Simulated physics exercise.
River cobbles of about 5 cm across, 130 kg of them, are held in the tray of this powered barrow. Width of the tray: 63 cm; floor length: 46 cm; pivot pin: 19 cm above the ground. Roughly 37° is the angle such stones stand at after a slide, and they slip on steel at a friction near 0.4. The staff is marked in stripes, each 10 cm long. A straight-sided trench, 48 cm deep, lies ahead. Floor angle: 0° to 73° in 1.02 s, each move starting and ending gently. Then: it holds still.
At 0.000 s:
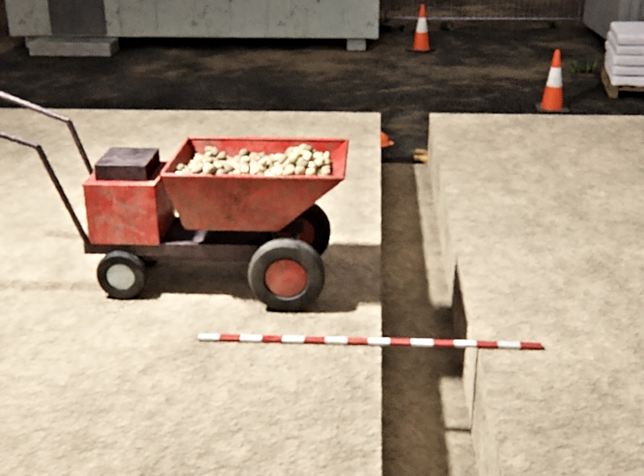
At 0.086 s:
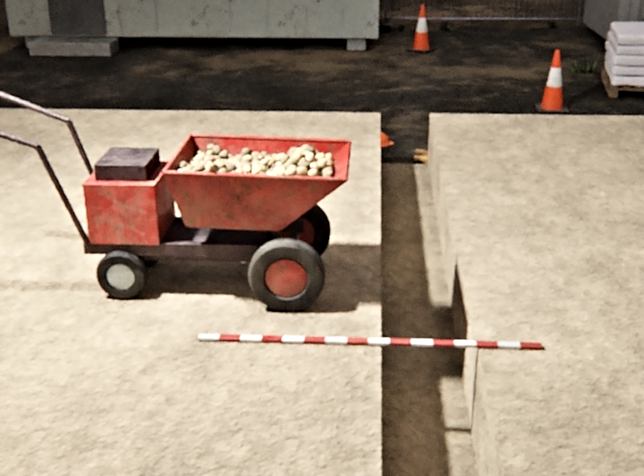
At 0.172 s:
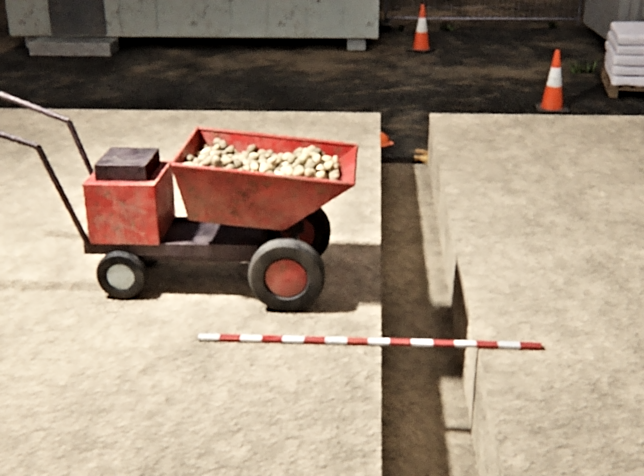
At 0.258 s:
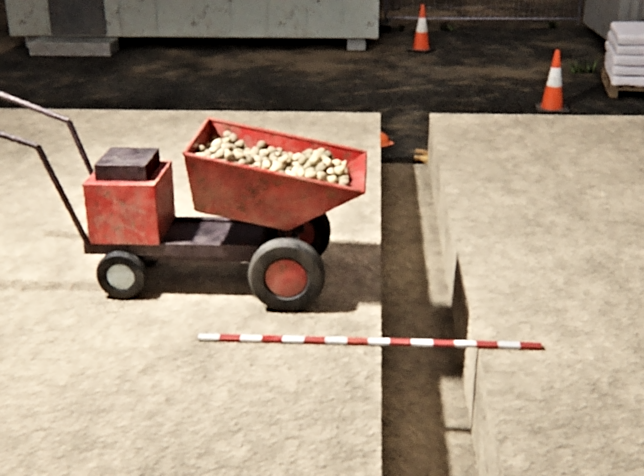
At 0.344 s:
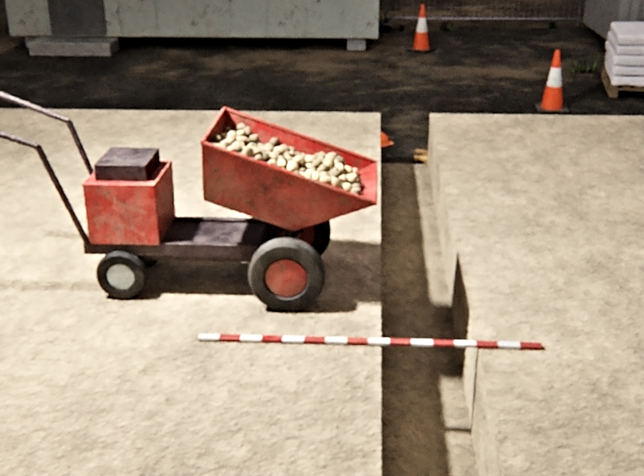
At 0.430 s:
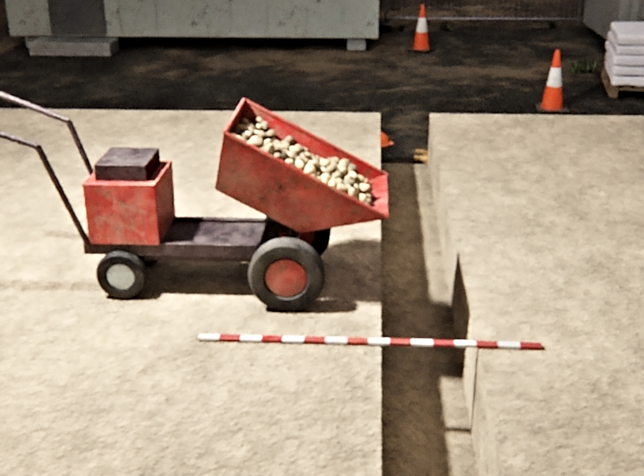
Red powered barrow standing still beside a trench, its tray of pale cobbles tilting steadily forward to the right.
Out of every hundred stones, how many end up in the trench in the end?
Around 98 in every hundred.
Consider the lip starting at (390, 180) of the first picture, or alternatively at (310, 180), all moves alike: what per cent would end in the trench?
45 % and 100 %.
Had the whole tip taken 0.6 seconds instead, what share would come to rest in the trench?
It would be near 90 percent.
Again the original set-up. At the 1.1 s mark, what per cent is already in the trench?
Some 50 per cent of the load by that point.
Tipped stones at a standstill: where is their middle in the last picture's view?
(429, 355).
After 0.8 s the floor is at 61°; 100 % in the tray; the foremost stones are at (413, 253).
After 1.1 s the floor is at 73°; 47 % in the tray, 52 % in the trench; the foremost stones are at (467, 280).
After 1.5 s the floor is at 73°; 7 % in the tray, 91 % in the trench, 2 % past the trench; the foremost stones are at (537, 288).
After 3.4 s the floor is at 73°; 0 % in the tray, 98 % in the trench, 2 % past the trench; the foremost stones are at (572, 288).
